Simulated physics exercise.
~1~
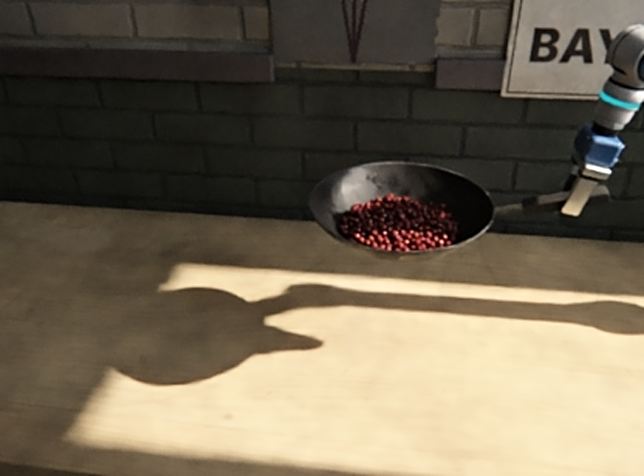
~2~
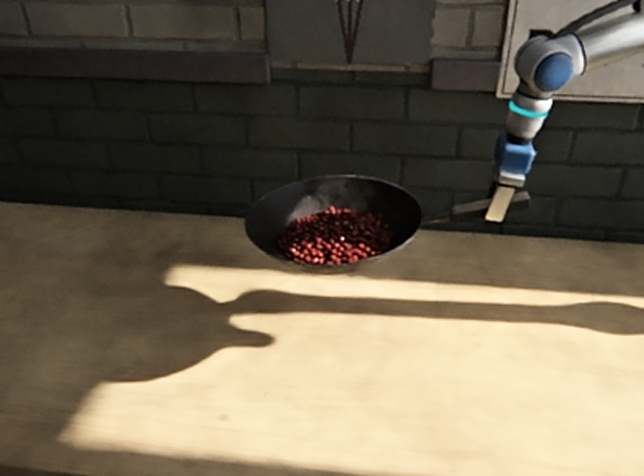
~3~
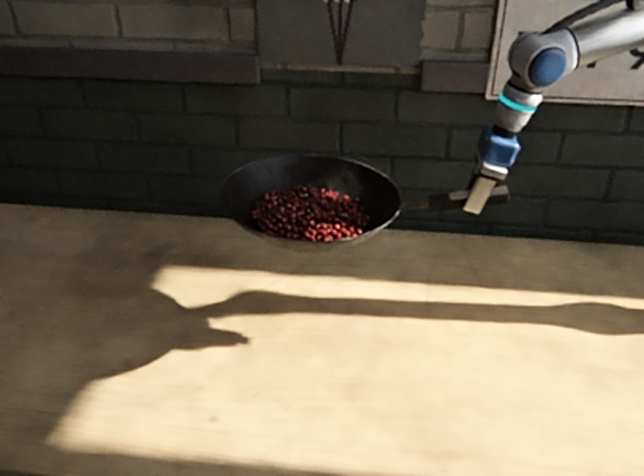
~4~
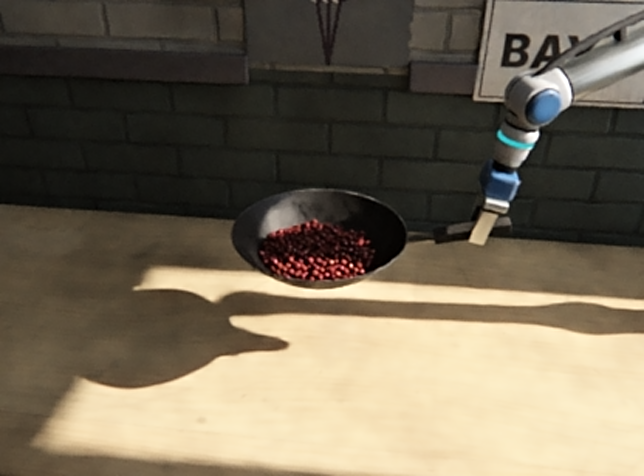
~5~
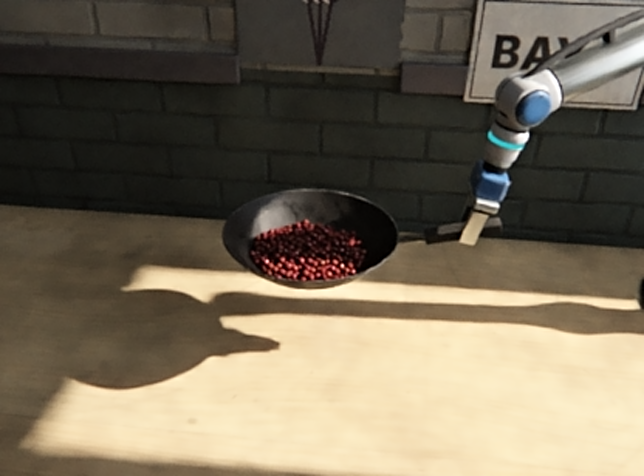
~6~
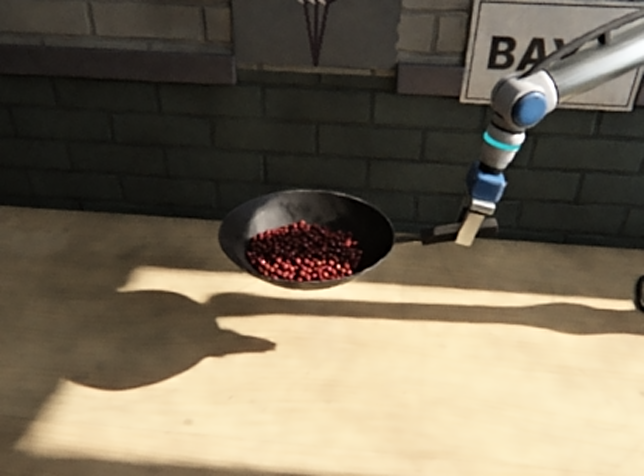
A robot arm moves a wok of red beads left, lifts and lowers it, then holds still.
